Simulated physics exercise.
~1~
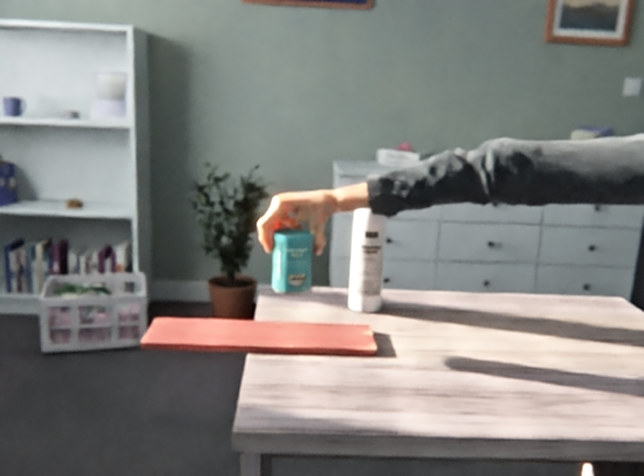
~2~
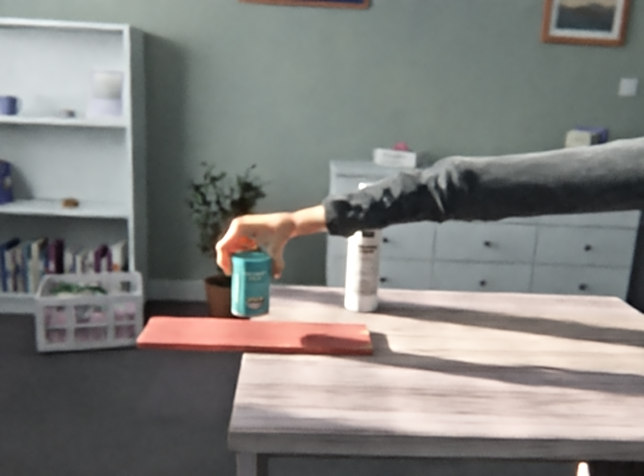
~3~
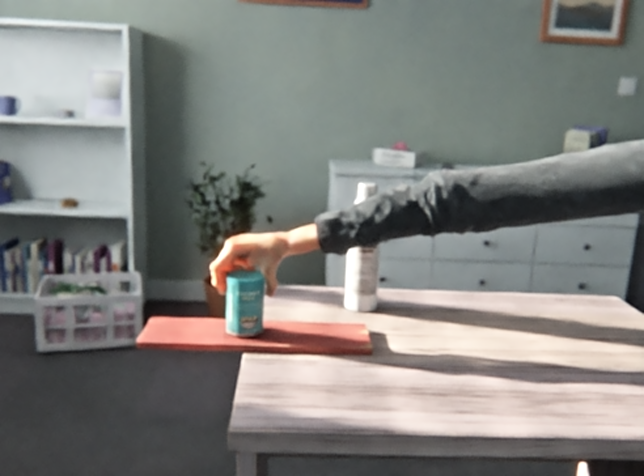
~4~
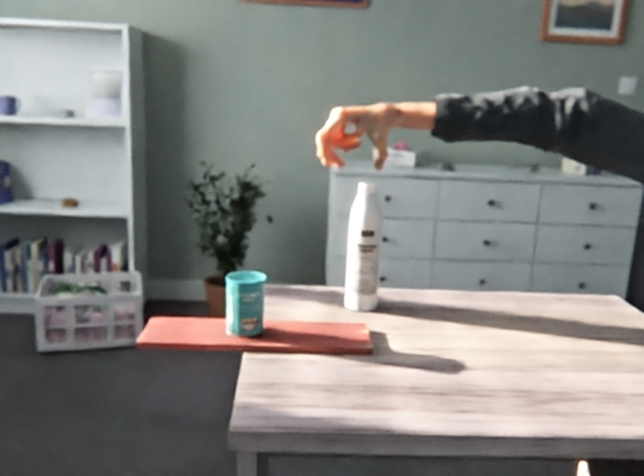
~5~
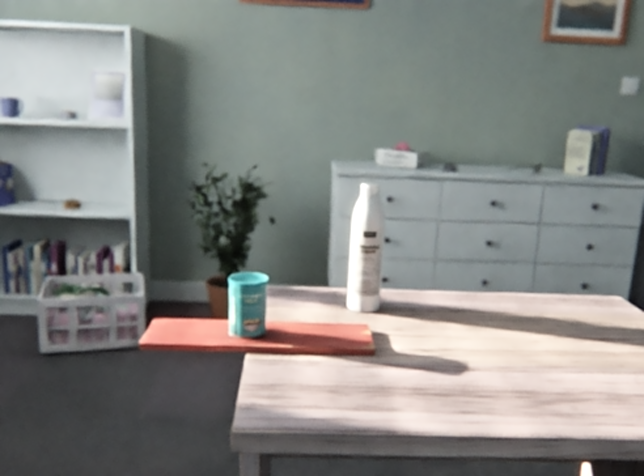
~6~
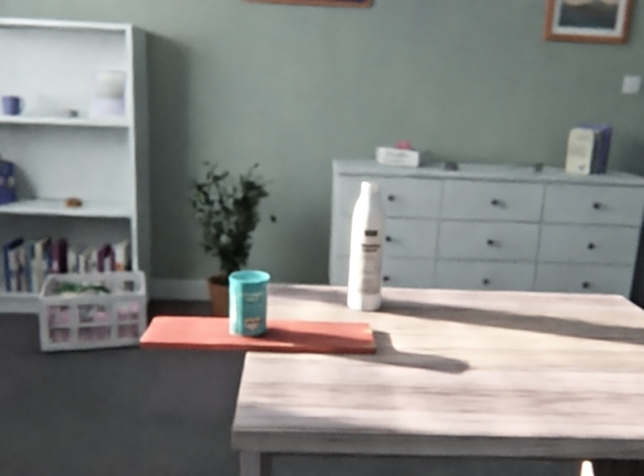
The clip shows a hand lowering a turquoise tin onto a red board that sticks out over the left end of a table, near a white bottle. The hand lets go and withdraws, and the tin stays upright on the board, which remains in place.
